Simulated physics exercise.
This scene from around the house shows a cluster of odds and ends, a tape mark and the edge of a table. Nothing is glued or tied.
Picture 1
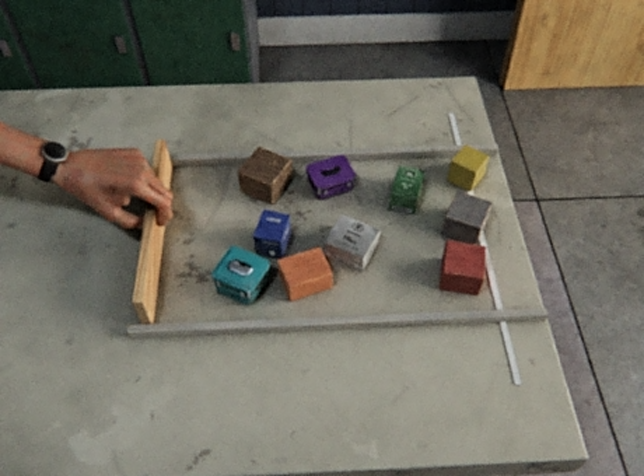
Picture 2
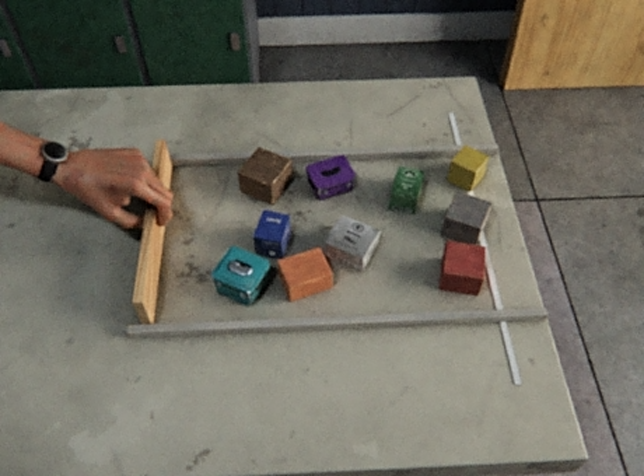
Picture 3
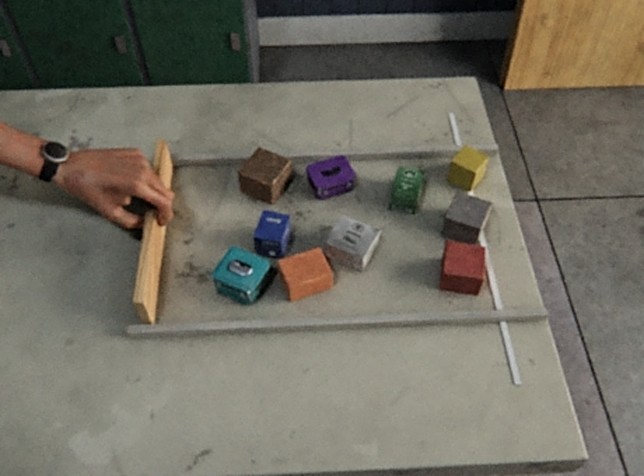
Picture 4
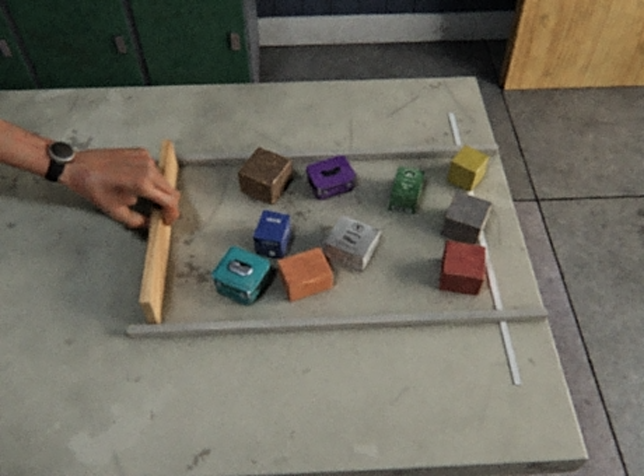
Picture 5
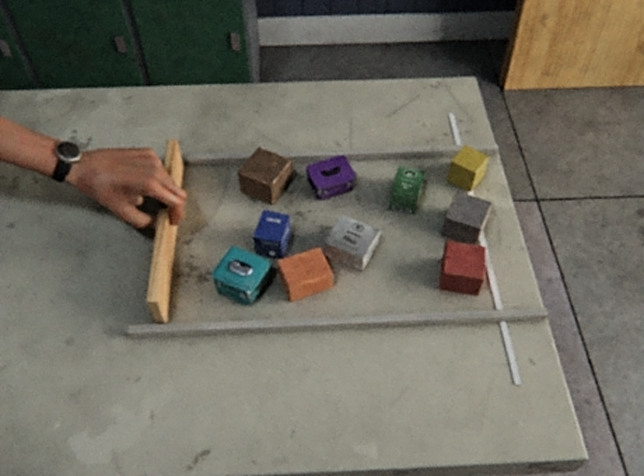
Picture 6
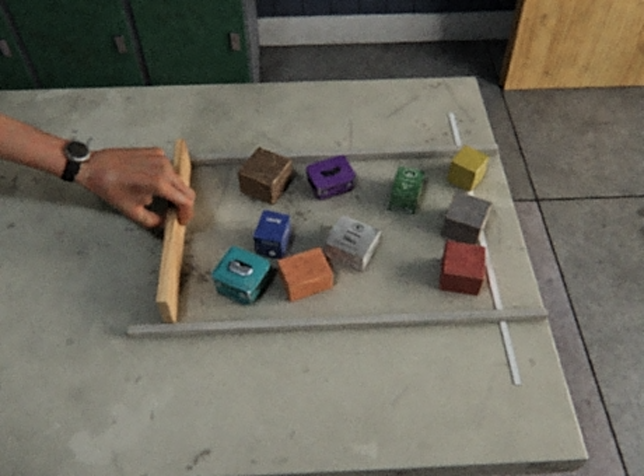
A hand slides a wooden board slightly right toward colourful blocks and cases, which stay still.
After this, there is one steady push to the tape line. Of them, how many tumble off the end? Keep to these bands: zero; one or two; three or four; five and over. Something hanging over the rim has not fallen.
Pieces going over the end will number five at least.
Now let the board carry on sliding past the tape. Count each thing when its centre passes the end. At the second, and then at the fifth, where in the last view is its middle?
Its middle is around (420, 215) and later (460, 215).
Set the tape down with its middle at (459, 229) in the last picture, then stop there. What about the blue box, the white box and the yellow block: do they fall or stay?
The blue box? It is safe. The white box? It is safe. The yellow block? It does not stay.
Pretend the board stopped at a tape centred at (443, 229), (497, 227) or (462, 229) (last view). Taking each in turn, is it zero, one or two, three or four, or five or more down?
Going through the three places in order, the answers are three to four; at least five; five or more.
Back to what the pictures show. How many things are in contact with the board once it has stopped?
In contact: 3.
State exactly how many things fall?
That totals 7.
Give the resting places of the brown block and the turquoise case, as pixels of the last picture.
Brown block at about (486, 161), turquoise case at about (513, 258).
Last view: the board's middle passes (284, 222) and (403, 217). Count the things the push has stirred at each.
The count is 6 at the first point and 10 at the second.
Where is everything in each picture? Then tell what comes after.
The first frame shows yellow block (468, 168); grey block (466, 218); red block (462, 268); board (154, 227); tape (479, 228).
The second frame shows grey block (466, 219); brown block (266, 176).
The third frame shows red block (462, 268); turquoise case (242, 276).
The fourth frame shows yellow block (468, 169); blue box (273, 234).
The fifth frame shows grey block (466, 219); board (167, 226).
The sixth frame shows yellow block (468, 169); grey block (466, 219); red block (462, 268); board (175, 226); tape (479, 228).
Soon after, none off yet; yellow block at rest near (468, 169); grey block at rest near (466, 219); red block at rest near (462, 268).
By the end, the number that fall off is five or more; fallen, orange block, purple case, white box, green box, red block, grey block and yellow block.
